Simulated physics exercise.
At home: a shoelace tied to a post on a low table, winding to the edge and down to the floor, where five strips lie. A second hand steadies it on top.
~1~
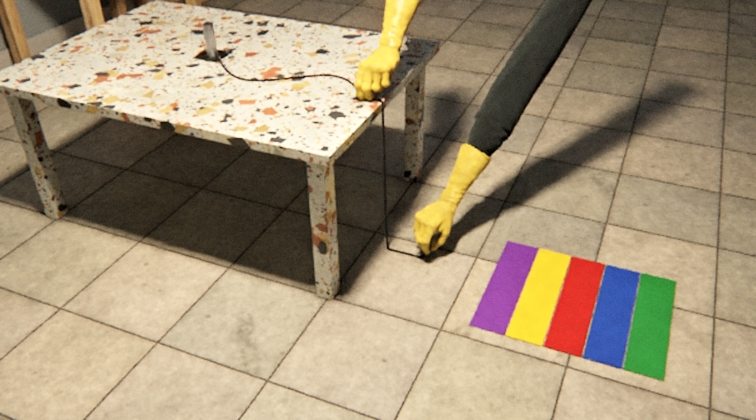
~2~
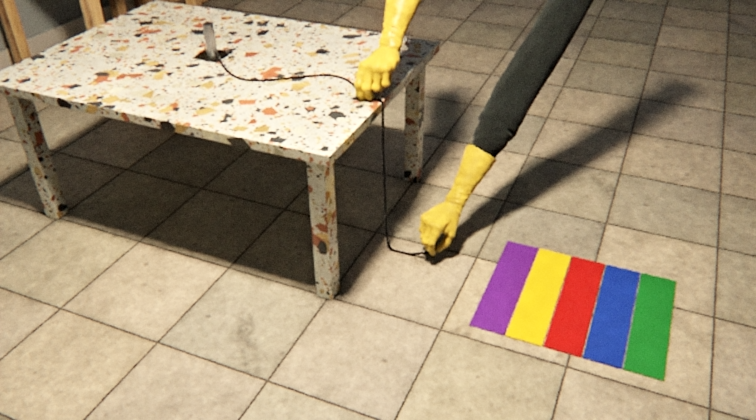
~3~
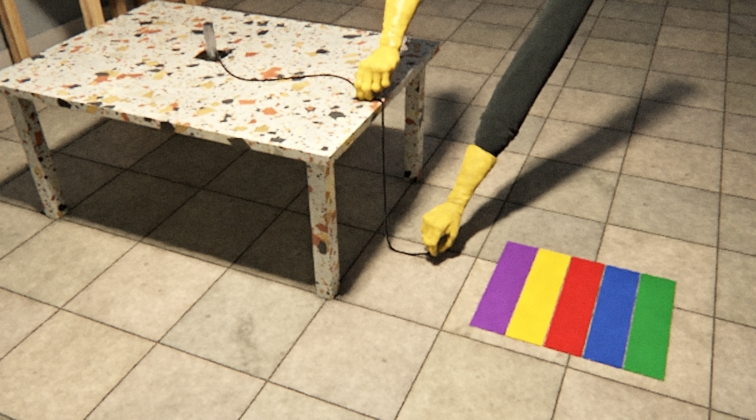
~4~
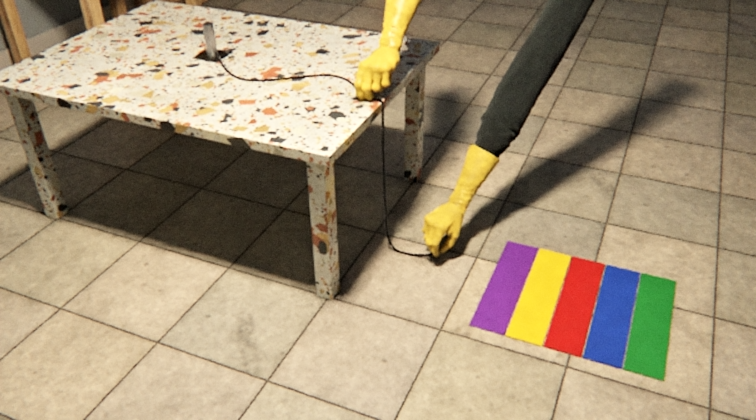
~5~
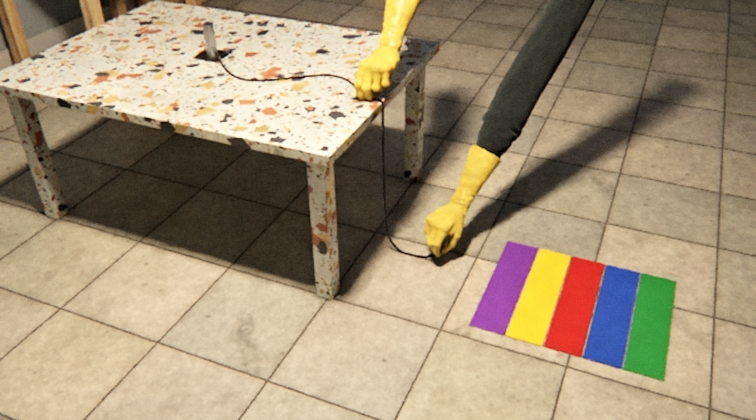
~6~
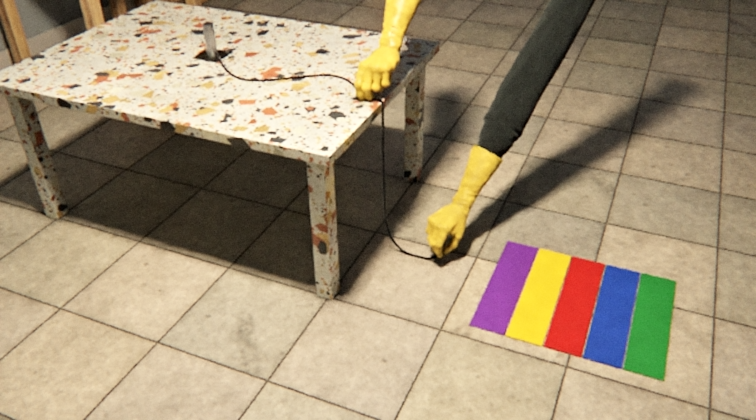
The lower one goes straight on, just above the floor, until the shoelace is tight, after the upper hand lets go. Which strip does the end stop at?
The red one.
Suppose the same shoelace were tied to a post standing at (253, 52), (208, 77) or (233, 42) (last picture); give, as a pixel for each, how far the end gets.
Results per try: (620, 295); (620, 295); (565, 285).
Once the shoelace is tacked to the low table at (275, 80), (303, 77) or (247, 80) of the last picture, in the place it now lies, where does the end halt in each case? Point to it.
That would be (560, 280) for the first, (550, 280) for the second and (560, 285) for the third.
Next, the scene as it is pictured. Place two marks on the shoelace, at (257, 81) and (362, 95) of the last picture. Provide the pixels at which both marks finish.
End points: Roughly (284, 73); roughly (395, 110).
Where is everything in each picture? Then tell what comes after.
The first picture shows end (430, 249); purple (493, 313); yellow (530, 323); red (567, 333); blue (607, 344); green (647, 355).
The second picture shows end (435, 251); shoelace through (225, 68) (279, 79) (346, 79) (383, 110) (384, 178) (387, 235).
The third picture shows end (437, 251).
The fourth picture shows end (439, 252); shoelace through (225, 68) (279, 79) (346, 79) (383, 110) (384, 178) (387, 236).
The fifth picture shows end (441, 252).
The sixth picture shows end (443, 253); shoelace through (225, 68) (279, 79) (346, 79) (383, 110) (384, 178) (390, 236).
A little later, end near (524, 273); over purple.
Next, end near (559, 282); over yellow.
When it is tight, end near (581, 288); over red. The red one.
